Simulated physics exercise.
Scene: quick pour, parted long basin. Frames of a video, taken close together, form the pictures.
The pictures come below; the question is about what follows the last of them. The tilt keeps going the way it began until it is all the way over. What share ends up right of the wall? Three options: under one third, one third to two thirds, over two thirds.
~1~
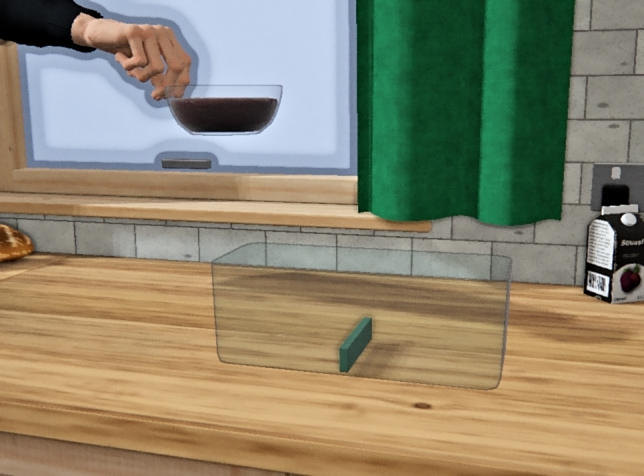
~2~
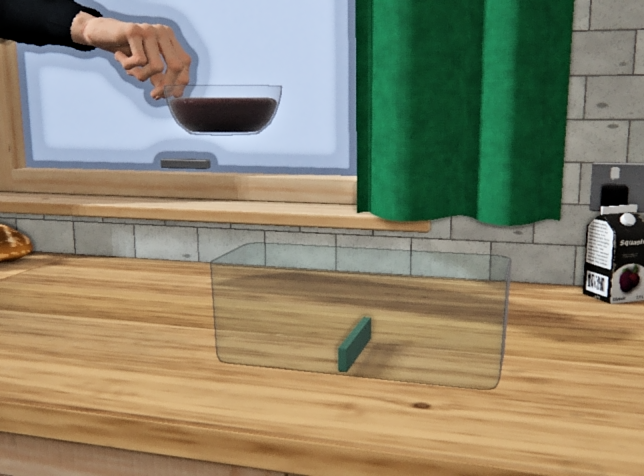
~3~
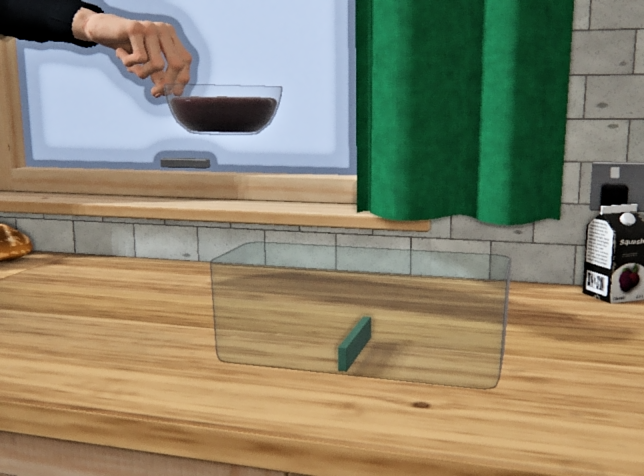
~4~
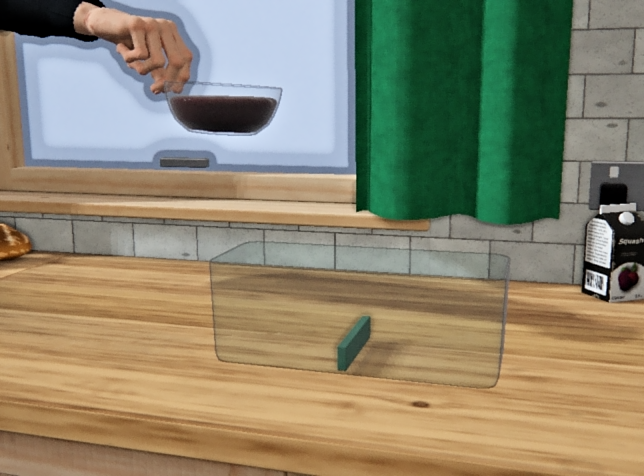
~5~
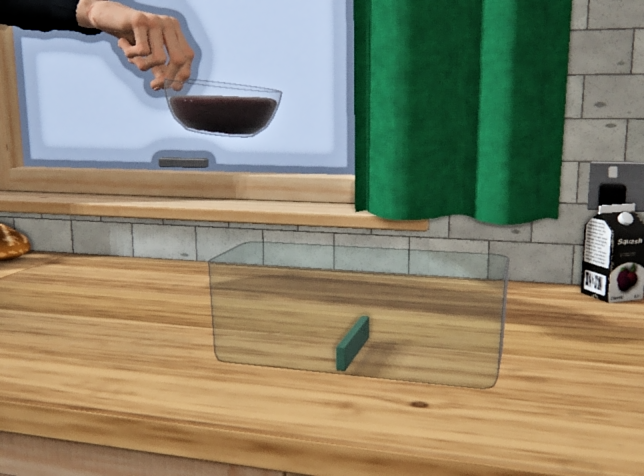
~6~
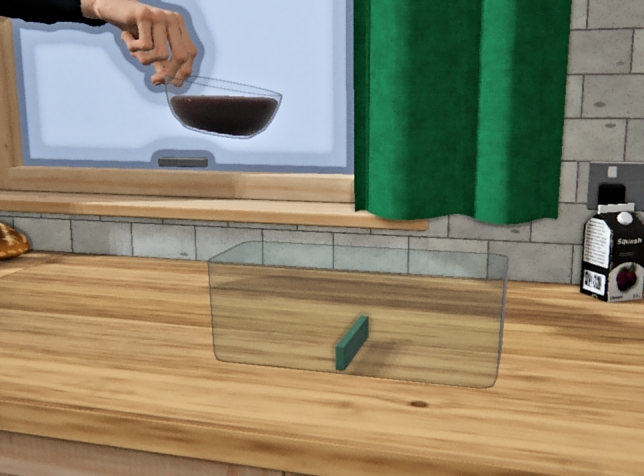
Answer: Under one third.
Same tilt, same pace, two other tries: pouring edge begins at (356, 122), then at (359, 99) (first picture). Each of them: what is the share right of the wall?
The first start yields 90 per cent, the second 90 per cent.
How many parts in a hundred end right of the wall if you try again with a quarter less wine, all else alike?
Roughly 5 in a hundred.
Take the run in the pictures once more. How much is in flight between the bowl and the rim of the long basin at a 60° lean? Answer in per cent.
About 40 %.
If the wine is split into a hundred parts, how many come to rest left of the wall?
I'd say close to 80 per cent.
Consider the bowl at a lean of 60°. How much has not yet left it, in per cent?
About 50 per cent.
A moment on, the bowl is tipped part way and 48 per cent is still to pour, 11 is left of the wall and 0 right of it.
Next, the bowl is tipped on its side and 4 per cent is still to pour, 71 is left of the wall and 12 right of it.
Then the bowl is tipped on its side and 0 per cent is still to pour, 83 is left of the wall and 16 right of it.
Later the bowl is tipped on its side and 0 per cent is still to pour, 82 is left of the wall and 17 right of it.
In the end 82 per cent lies left of the wall, 16 right of it and 1 outside.
